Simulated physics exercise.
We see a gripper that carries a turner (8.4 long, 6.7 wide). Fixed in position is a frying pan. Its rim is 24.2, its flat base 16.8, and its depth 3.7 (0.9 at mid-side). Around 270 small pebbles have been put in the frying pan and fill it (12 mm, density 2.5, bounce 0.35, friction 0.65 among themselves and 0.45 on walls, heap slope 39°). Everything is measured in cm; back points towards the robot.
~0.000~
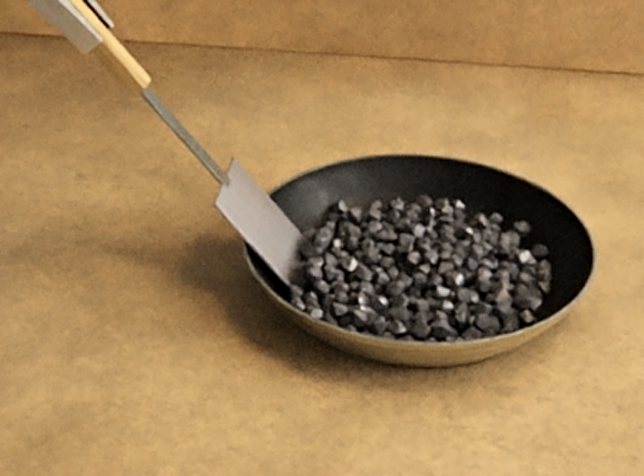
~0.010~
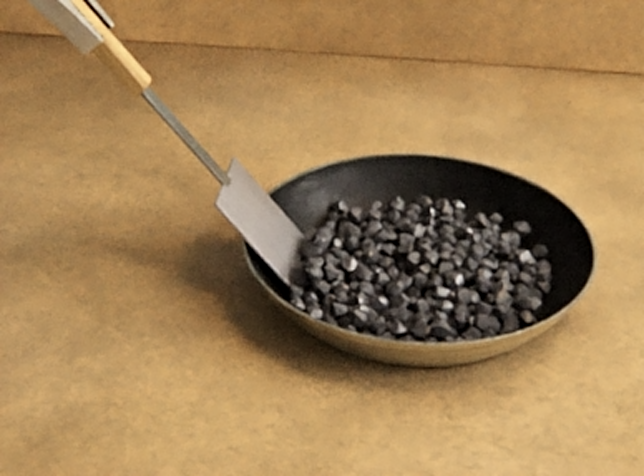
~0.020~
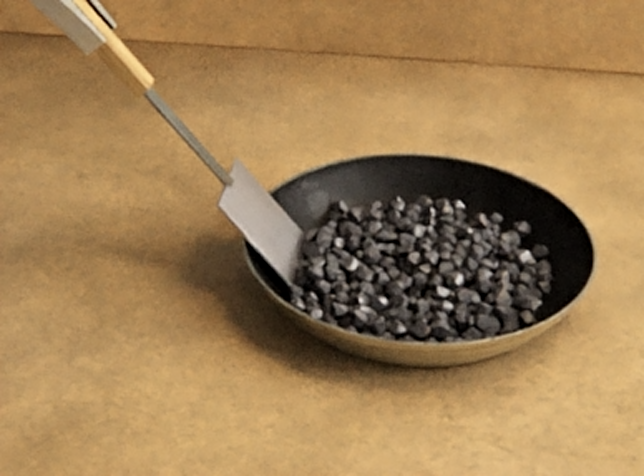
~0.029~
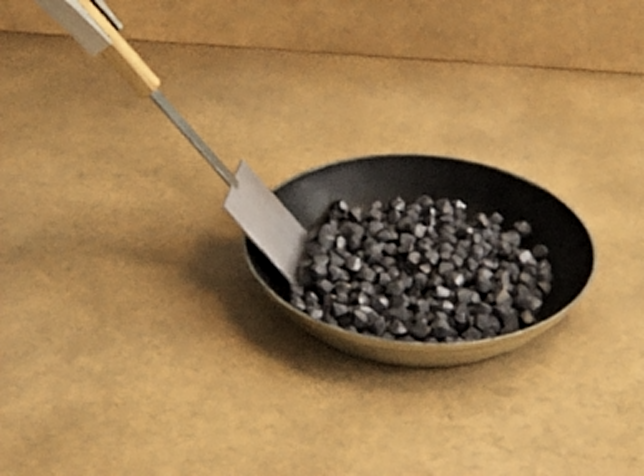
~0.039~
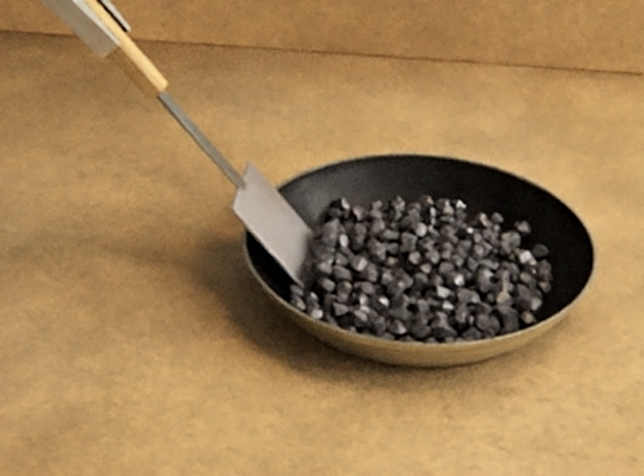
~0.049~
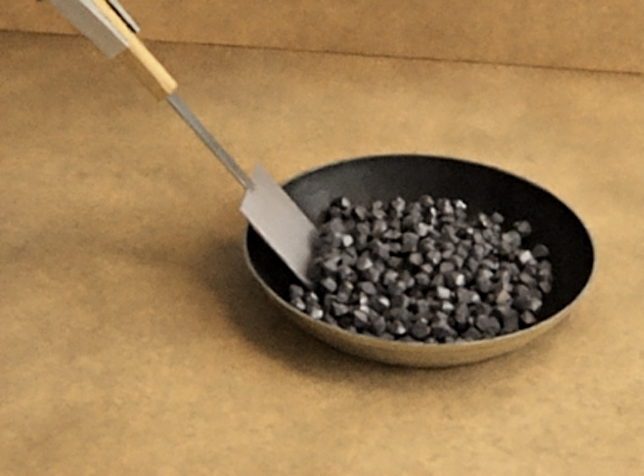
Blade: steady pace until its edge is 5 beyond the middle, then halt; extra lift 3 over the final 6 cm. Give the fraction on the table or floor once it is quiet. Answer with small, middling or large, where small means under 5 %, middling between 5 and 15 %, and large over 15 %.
It is small.
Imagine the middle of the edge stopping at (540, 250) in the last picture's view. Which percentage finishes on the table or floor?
I'd put it near 10 per cent.
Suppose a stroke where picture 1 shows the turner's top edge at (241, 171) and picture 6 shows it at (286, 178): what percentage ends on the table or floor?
Some 10 per cent.
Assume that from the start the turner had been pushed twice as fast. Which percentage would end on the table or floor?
Estimated result: Some 10 %.
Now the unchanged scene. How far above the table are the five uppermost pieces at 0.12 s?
Estimated height above table: Approx. 4 cm.
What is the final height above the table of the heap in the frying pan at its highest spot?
5.0 cm.
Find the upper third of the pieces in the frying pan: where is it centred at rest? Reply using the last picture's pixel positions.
At about (536, 263).
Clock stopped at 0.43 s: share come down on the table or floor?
Share at that moment: Roughly 0 %.
By 0.12 s, sloping 51°, highest piece 4 above the table; 271 in the frying pan.
By 0.20 s, sloping 51°, highest piece 5 above the table; 271 in the frying pan.
By 0.43 s, sloping 51°, highest piece 5 above the table; 271 in the frying pan.
By 1.48 s, sloping 51°, highest piece 5 above the table; 271 in the frying pan.
Final count, 271 in the frying pan. That is 0 % on the table or floor.
